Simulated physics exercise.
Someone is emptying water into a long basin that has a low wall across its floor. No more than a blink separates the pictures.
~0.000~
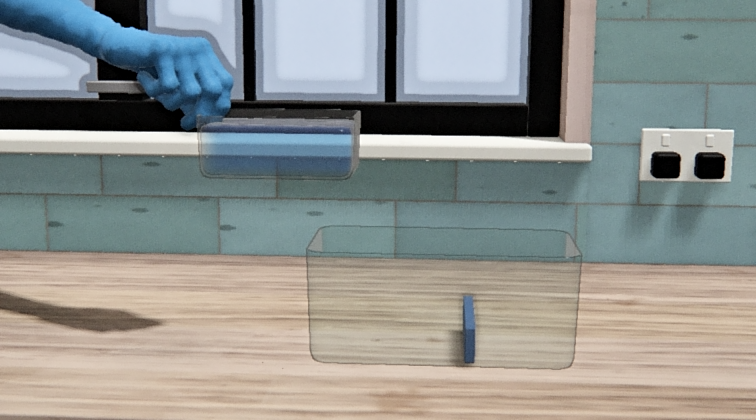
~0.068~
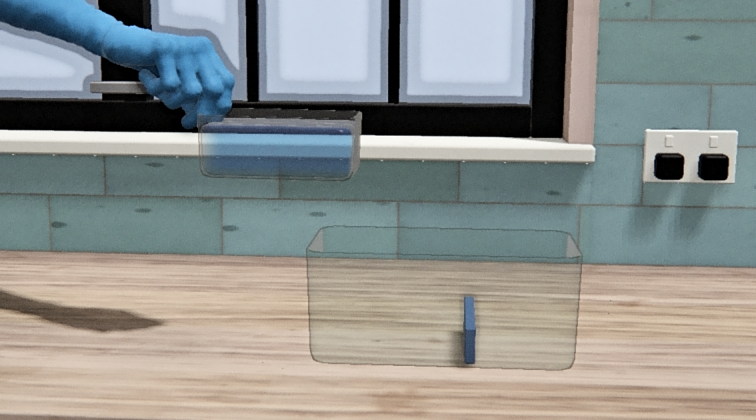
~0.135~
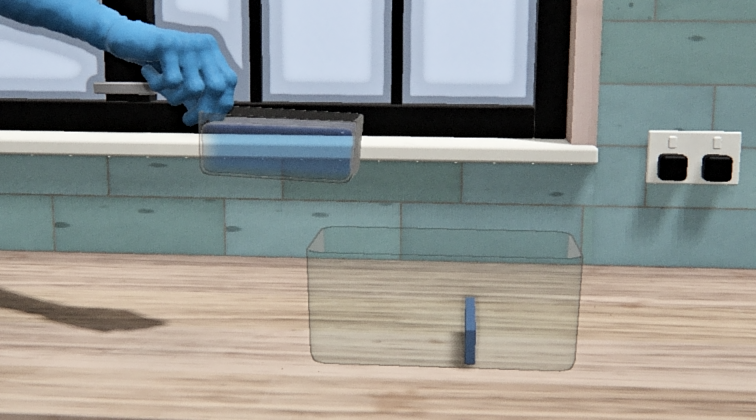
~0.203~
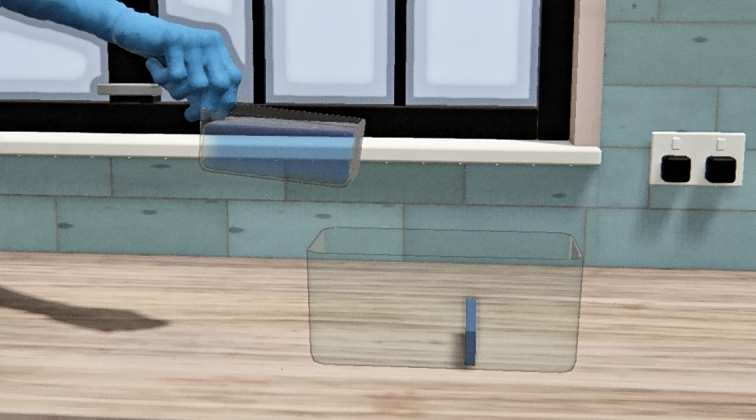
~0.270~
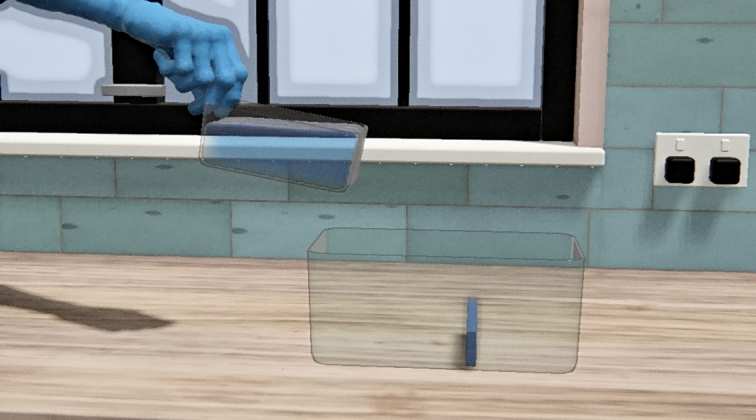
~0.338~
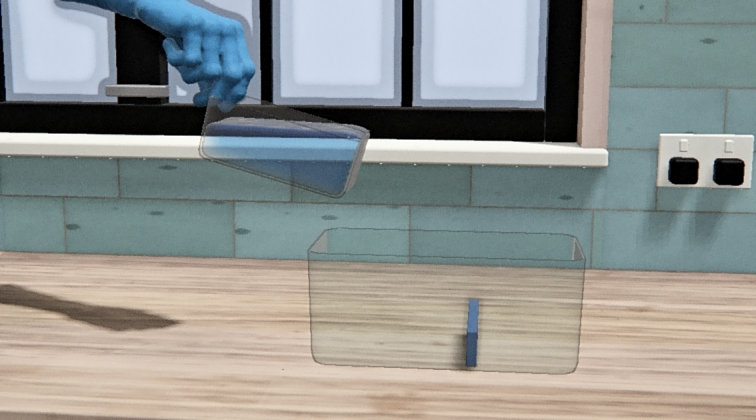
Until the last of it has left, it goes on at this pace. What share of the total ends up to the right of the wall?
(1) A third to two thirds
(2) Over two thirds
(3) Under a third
Under a third.
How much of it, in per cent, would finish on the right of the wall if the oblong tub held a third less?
5 in a hundred.
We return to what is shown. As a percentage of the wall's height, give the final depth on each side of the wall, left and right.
I get 70 % for the left and 20 % for the right.
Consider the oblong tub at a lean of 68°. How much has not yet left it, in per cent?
25 %.
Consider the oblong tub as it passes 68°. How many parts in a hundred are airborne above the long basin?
30 per cent.
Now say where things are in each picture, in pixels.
In the first frame, it leans 0°; its right rim is at (356, 116); the water meets the walls at (209, 123) and (355, 125); the long basin's rim runs from (314, 240) to (575, 245); the wall's top is at (469, 313).
In the second frame, it leans 1°; its right rim is at (357, 117); the water meets the walls at (210, 123) and (356, 125).
In the third frame, it leans 3°; its right rim is at (359, 120); the water meets the walls at (211, 122) and (358, 127).
In the fourth frame, it leans 6°; its right rim is at (360, 125); the water meets the walls at (213, 122) and (359, 128).
In the fifth frame, it leans 10°; its right rim is at (363, 132); the water meets the walls at (215, 122) and (362, 129).
In the sixth frame, it leans 16°; its right rim is at (364, 139); the water meets the walls at (216, 123) and (363, 134); 2 per cent is over the edge.
A moment on, the oblong tub is tipped part way and 27 per cent is still to pour, 38 is left of the wall and 1 right of it.
Next, the oblong tub is tipped right over and 6 per cent is still to pour, 76 is left of the wall and 10 right of it.
Then the oblong tub is tipped right over and 0 per cent is still to pour, 75 is left of the wall and 13 right of it.
Later the oblong tub is tipped right over and 0 per cent is still to pour, 75 is left of the wall and 13 right of it.
Finally, 75 per cent lies left of the wall, 14 right of it and 12 outside.
